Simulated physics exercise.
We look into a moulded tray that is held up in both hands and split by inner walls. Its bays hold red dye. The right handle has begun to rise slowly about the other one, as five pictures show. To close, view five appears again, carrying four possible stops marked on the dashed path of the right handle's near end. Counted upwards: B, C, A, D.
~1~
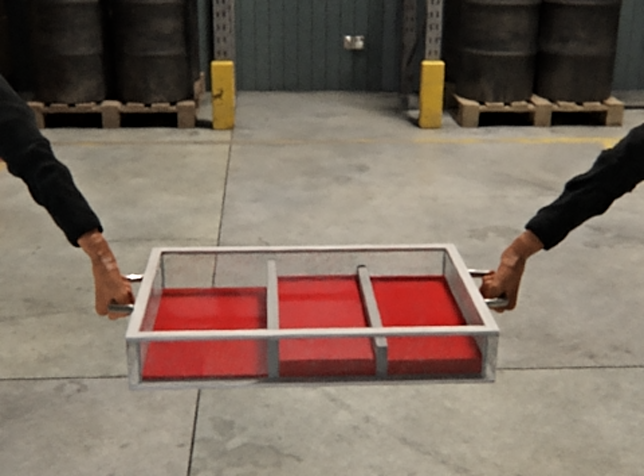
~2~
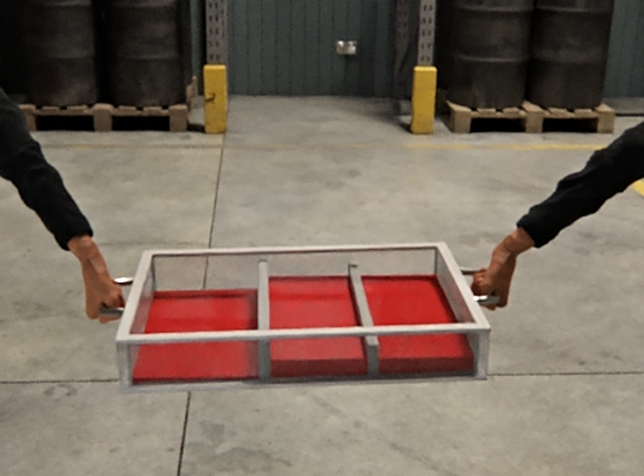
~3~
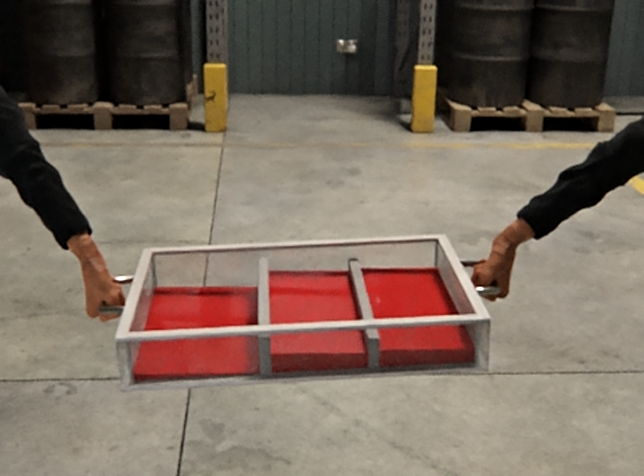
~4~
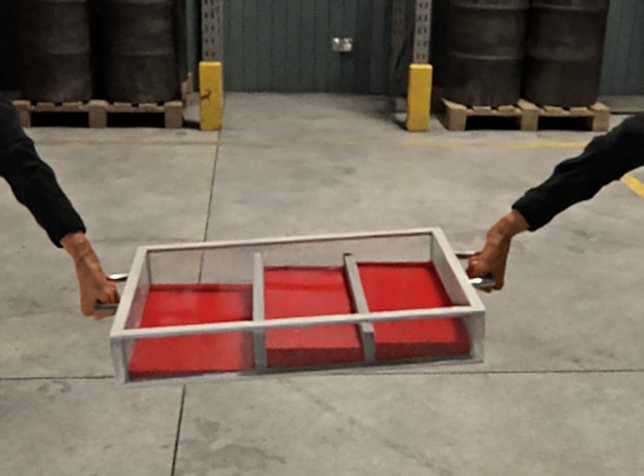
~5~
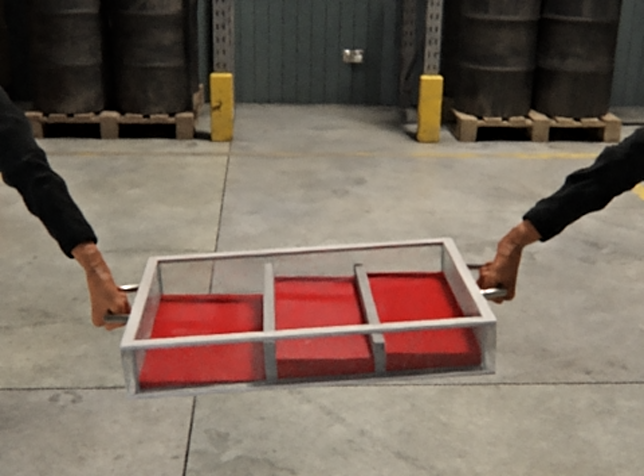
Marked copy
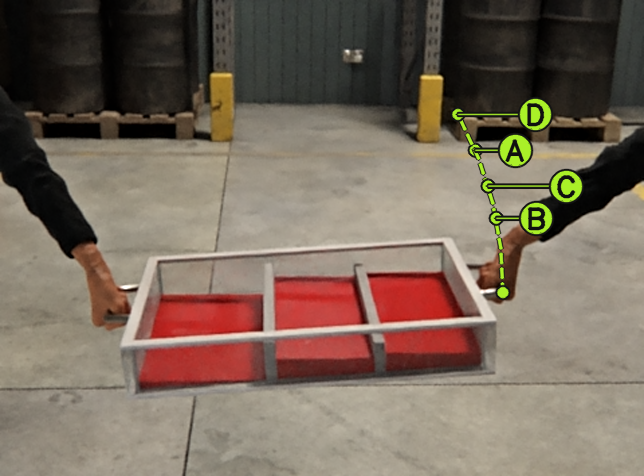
In a warehouse with dark drums on wooden pallets behind, two hands hold a clear-sided tray, split by inner walls into three bays of red dye, level by its end handles. The right side rises slightly, leaving the tray tilted gently down to the left, while the dye stays within its bays.
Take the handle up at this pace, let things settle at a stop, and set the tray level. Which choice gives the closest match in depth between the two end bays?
Best: A.
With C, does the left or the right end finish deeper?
The right end bay.
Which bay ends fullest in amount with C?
It is the middle one.
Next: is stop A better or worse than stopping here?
It is better.
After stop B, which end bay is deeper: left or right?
The right one.
On the marked copy, A at (475, 150); B at (496, 218); C at (488, 186); D at (457, 114).
With A, the two end bays stand about equally deep; nothing spills.
With B, the right end bay stands much deeper than the other; nothing spills.
With C, the right end bay stands much deeper than the other; nothing spills.
With D, the left end bay stands a little deeper than the other; nothing spills.
